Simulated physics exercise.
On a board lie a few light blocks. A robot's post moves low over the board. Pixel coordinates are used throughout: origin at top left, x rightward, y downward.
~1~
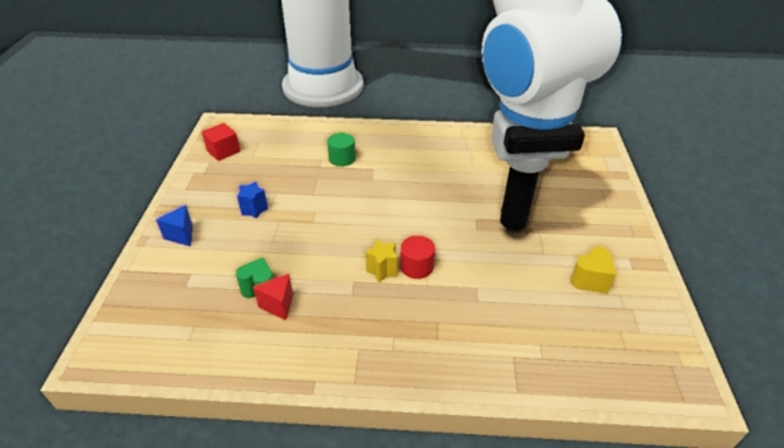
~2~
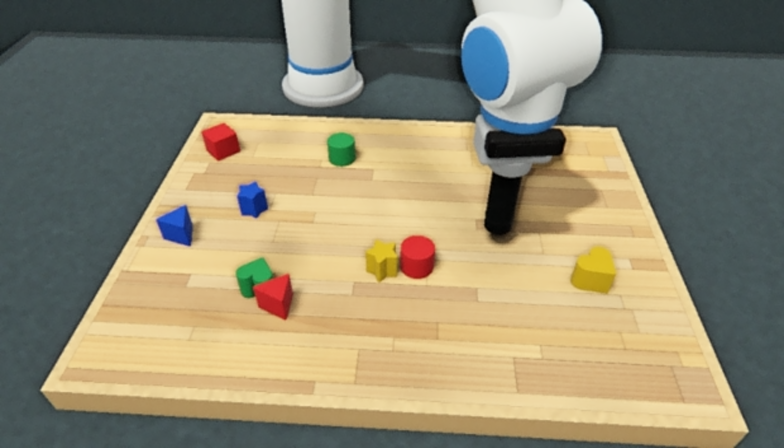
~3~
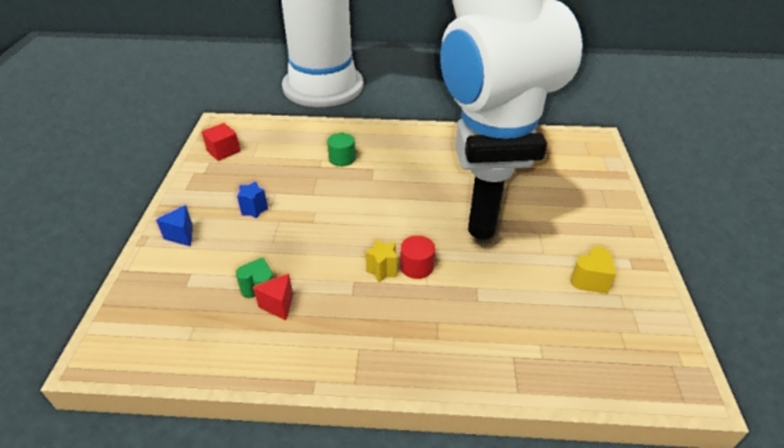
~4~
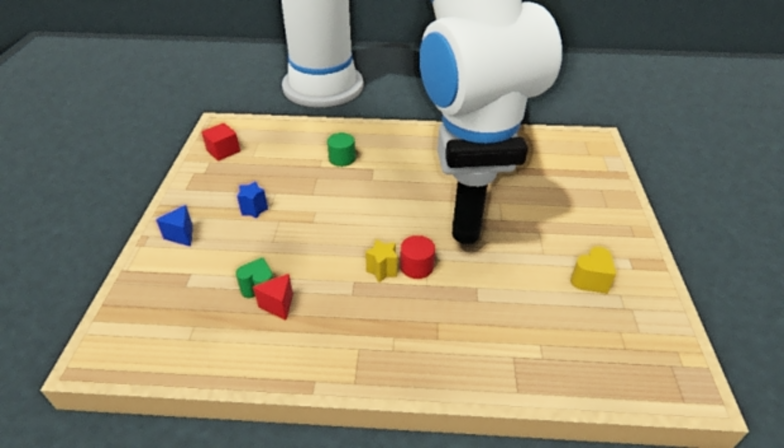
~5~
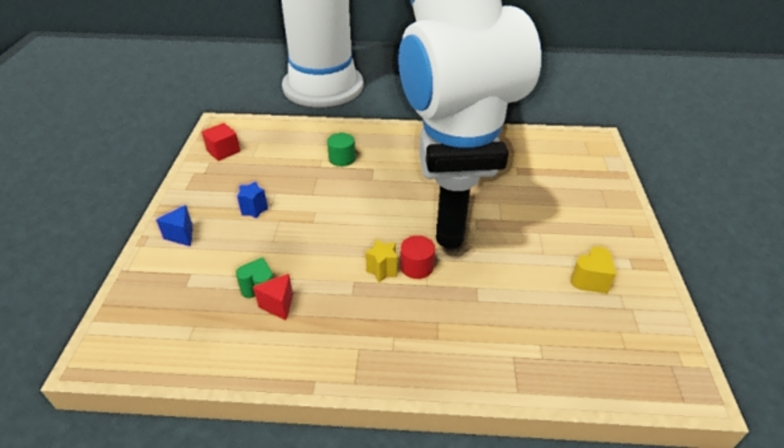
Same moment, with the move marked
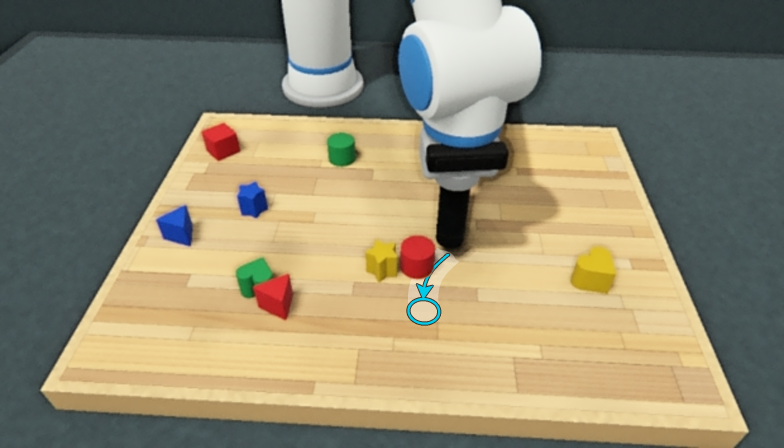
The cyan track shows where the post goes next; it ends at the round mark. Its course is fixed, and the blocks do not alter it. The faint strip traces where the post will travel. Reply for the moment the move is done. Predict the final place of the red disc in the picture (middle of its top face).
So, by the moment the path ends, you'll find the top centre of the red disc at (391, 268).
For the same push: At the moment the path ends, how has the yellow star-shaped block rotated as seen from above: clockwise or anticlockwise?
Spin direction: Clockwise.
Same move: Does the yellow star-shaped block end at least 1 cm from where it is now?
Yes, it checks out.
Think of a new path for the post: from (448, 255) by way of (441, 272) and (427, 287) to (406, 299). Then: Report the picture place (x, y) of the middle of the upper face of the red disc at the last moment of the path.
Its top middle is near (378, 265).
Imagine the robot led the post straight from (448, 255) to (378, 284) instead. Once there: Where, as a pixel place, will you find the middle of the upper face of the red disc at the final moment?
My best guess is (344, 269).
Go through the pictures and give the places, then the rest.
In the first frame, tip of the post at (513, 222), middles of tops, yellow star-shaped block at (383, 250), red disc at (418, 246).
In the second frame, post at (497, 227), nothing pushed.
In the third frame, post at (481, 231), nothing pushed.
In the fourth frame, post at (466, 235), nothing pushed.
In the fifth frame, post at (450, 240), yellow star-shaped block at (383, 250), red disc at (418, 246).
The line goes from (448, 255) through (432, 270) and (424, 289) to (424, 311).
The first path, step by step. Halfway along, post at (428, 264); yellow star-shaped block at (368, 252), turned 30° clockwise; red disc at (396, 261).
At the end, post at (425, 296); yellow star-shaped block at (367, 252), turned 40° clockwise; red disc at (391, 268).
